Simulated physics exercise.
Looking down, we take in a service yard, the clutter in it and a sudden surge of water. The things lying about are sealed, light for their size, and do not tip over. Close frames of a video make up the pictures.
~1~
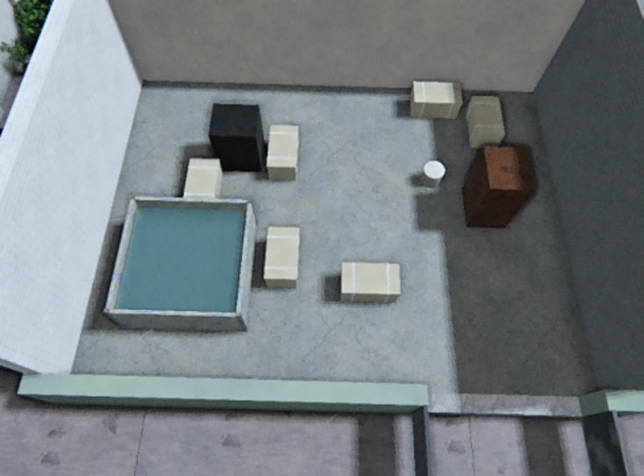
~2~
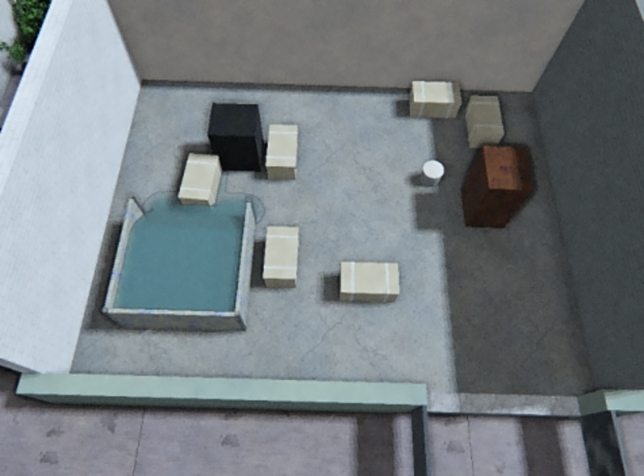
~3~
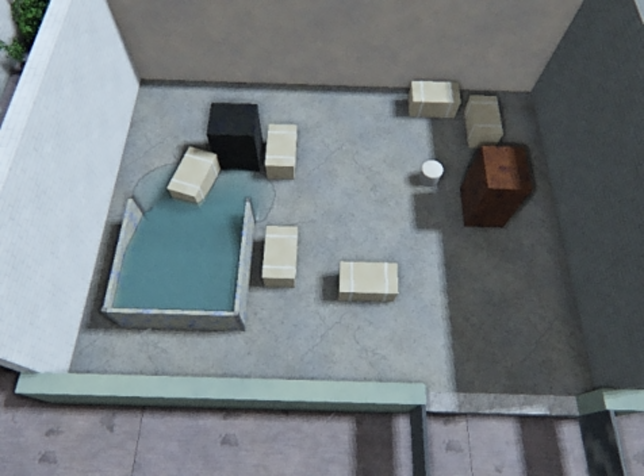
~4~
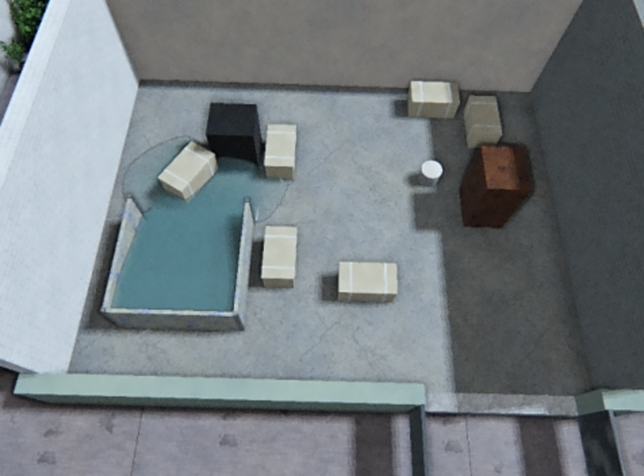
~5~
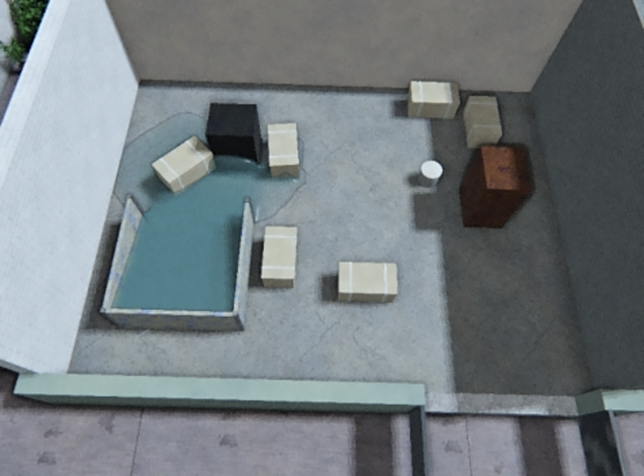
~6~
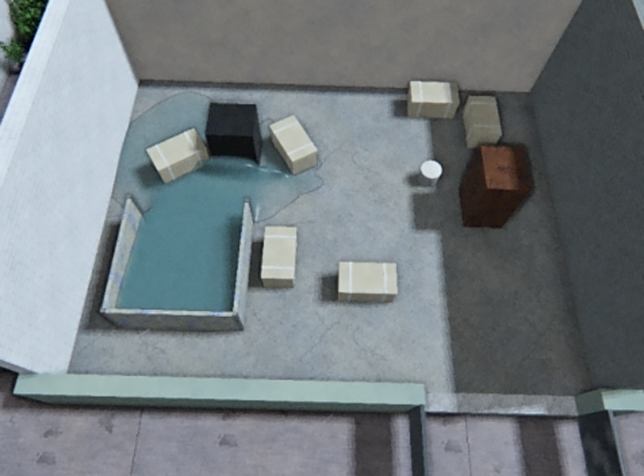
Water surges from the back of a square pool at the left of a walled grey yard, seen from high above by a still camera. Pale cream trunks stand around the pool and along the back wall, with a black box behind it and a reddish-brown cabinet and small white stool at right. The spreading water turns the trunk behind the pool and pushes it leftward, then swivels the one right of the black box.
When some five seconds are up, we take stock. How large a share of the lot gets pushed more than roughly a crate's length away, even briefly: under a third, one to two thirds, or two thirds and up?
The part that gets shoved well aside lies in the middle band.
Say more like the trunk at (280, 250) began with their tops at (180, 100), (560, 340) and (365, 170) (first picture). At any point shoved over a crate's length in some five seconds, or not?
Results - 1: Ends up far away; 2: Doesn't go far; 3: Ends up far away.
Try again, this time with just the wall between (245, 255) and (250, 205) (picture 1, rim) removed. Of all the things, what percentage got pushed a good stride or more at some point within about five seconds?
I'd say around 60 per cent.
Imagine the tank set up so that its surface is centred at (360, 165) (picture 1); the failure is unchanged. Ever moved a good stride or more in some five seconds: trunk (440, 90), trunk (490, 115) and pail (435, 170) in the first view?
Item one travelled far enough, item two travelled far enough, item three not displaced far.
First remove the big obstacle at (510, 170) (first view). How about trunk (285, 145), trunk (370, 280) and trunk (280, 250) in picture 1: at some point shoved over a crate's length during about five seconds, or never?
One by one: Cleared the mark; remained nearby; remained nearby.
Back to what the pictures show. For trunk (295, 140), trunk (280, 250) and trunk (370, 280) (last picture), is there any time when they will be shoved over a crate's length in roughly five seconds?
First displaced that much, second under that distance, third under that distance.
A moment on, 2 of 7 are well off their spots; 1 afloat.
Next, 2 of 7 are well off their spots; 2 afloat.
Later, 4 of 7 are well off their spots; 3 afloat.
In the end, 4 of 7 are well off their spots, and 4 have been at some point; 4 afloat.
